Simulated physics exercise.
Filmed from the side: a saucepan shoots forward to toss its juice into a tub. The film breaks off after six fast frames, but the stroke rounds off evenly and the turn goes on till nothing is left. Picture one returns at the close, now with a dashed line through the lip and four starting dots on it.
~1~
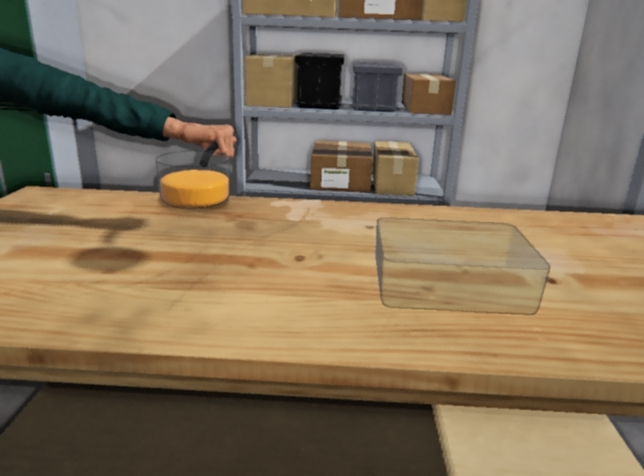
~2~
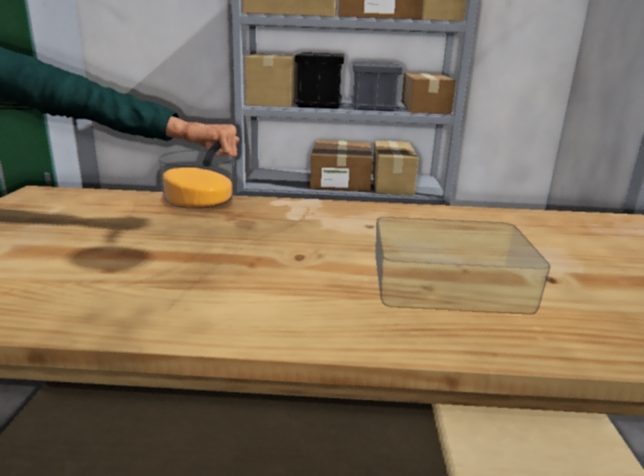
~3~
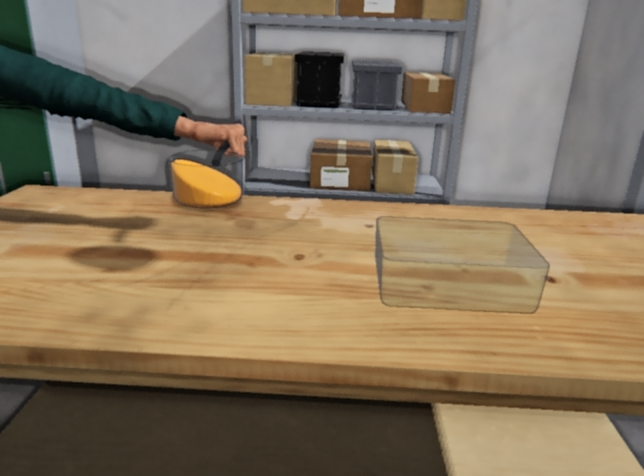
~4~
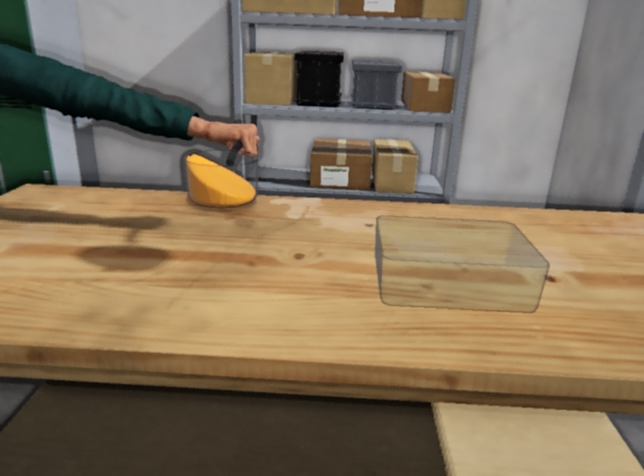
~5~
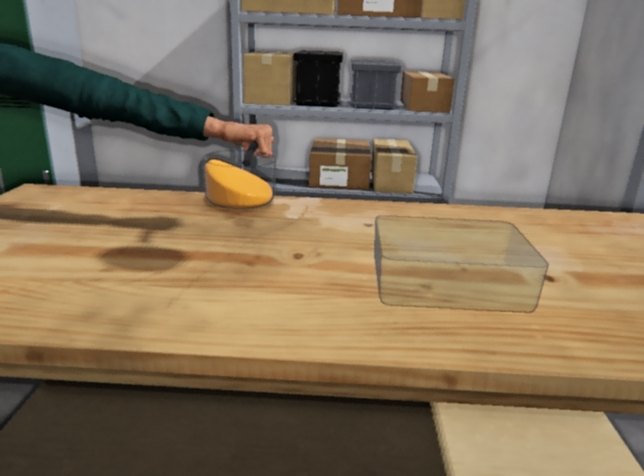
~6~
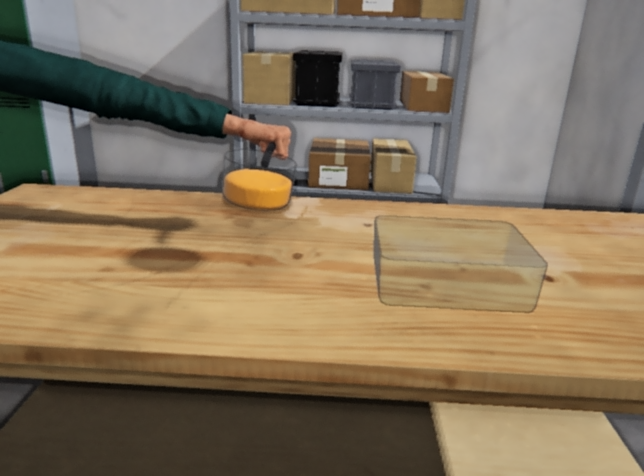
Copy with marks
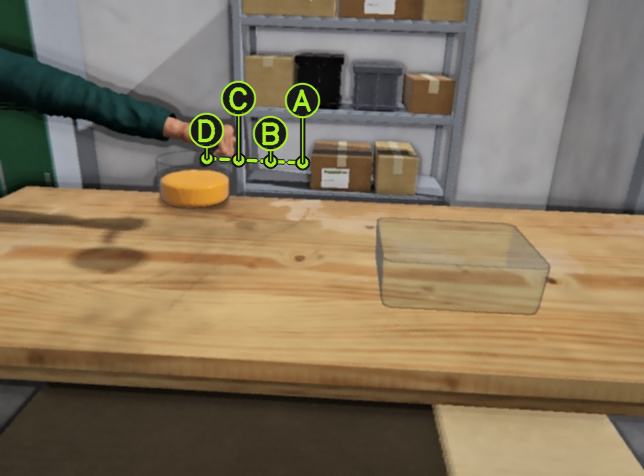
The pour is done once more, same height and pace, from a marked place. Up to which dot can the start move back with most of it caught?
Go for B.
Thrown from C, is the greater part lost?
Yes.
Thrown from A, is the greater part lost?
No, that is safe.
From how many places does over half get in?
Two of them.
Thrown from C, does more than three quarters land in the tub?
No, it does not.
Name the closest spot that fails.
That is spot C.
On the marked copy, A at (302, 162); B at (270, 161); C at (238, 160); D at (206, 158).
For spot A, about 94 % lands in the tub, 1 % falls short and 5 % goes beside or beyond.
For spot B, about 65 % lands in the tub, 31 % falls short and 4 % goes beside or beyond.
For spot C, about 31 % lands in the tub, 67 % falls short.
For spot D, about 1 % lands in the tub, 98 % falls short.
